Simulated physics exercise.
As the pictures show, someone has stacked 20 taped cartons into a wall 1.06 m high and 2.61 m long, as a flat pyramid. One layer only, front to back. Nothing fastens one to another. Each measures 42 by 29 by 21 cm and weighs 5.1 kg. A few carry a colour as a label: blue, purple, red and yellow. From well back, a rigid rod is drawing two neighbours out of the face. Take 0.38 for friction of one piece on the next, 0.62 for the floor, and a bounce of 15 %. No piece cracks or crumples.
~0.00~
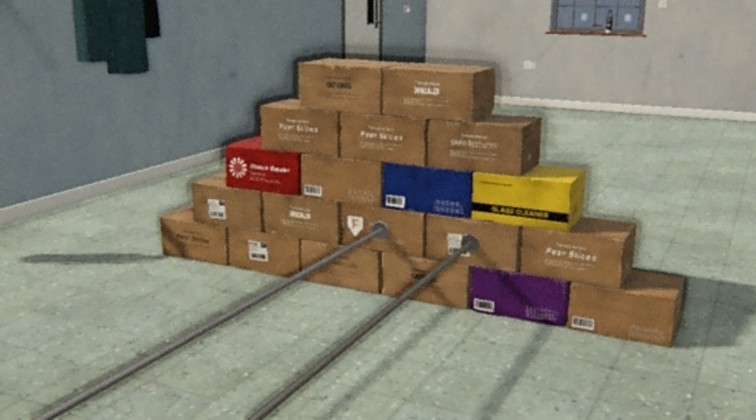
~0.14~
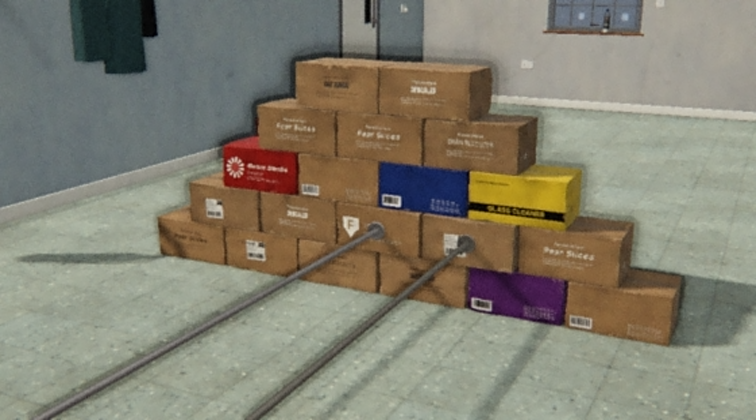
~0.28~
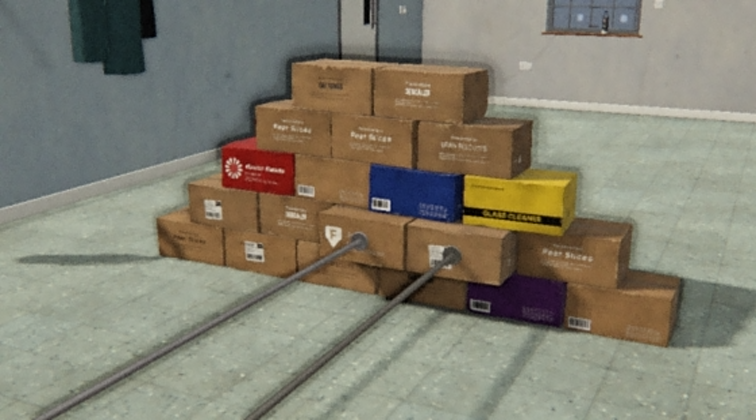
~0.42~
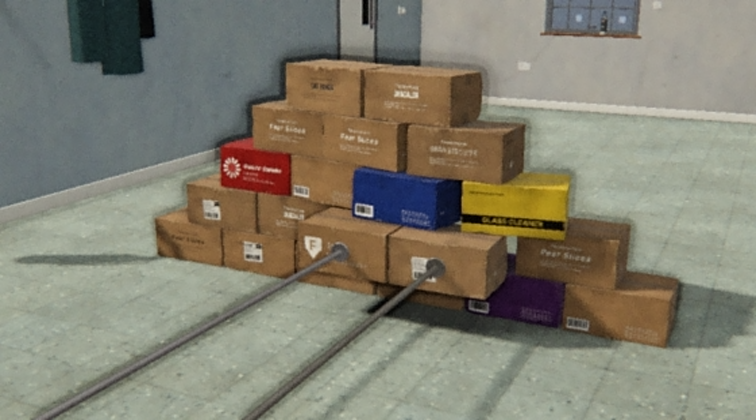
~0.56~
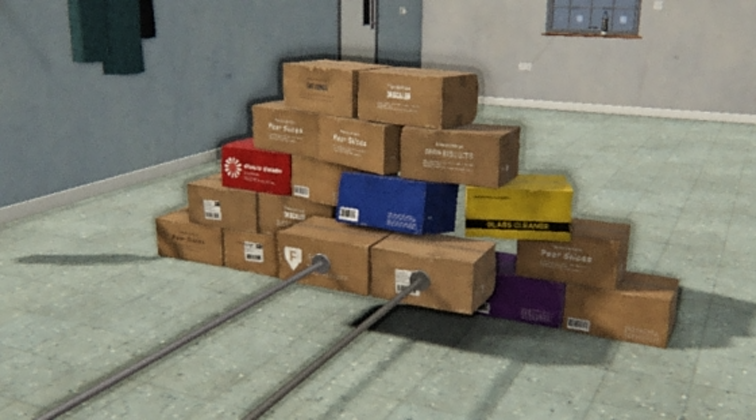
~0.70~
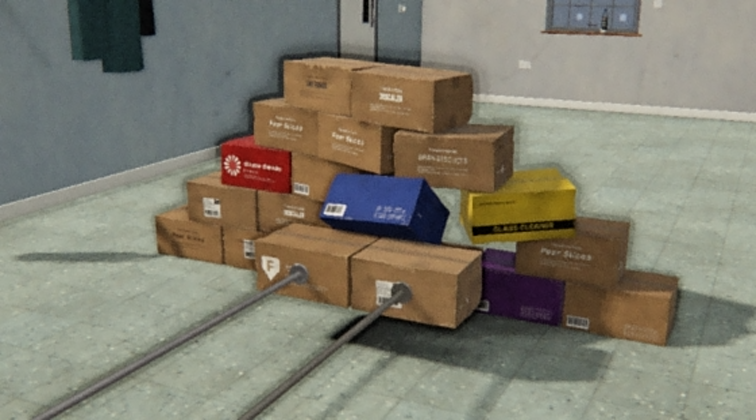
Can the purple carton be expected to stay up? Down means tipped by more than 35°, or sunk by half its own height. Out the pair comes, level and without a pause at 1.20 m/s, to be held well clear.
It remains up.
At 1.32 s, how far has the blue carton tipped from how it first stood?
About 90°.
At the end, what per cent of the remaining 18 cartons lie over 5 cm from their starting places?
45 per cent.
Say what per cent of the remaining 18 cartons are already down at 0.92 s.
At that moment 15 per cent.
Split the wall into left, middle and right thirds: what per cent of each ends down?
In per cent: Left 20, middle 80, right 20.
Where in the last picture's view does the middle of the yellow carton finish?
Around (517, 314).
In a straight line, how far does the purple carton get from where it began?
Roughly 0 cm away.
After 0.92 s, 3 of the 18 other cartons down; purple carton unmoved; blue carton on its side.
After 1.32 s, 4 of the 18 other cartons down; purple carton unmoved; blue carton on its side.
After 1.86 s, 8 of the 18 other cartons down; purple carton unmoved; blue carton on its side.
In the end (3.8 s), 8 of the 18 other cartons down; purple carton unmoved; blue carton on its side; yellow carton on its side. From the last view, middles, purple carton near (521, 285), blue carton near (392, 298).
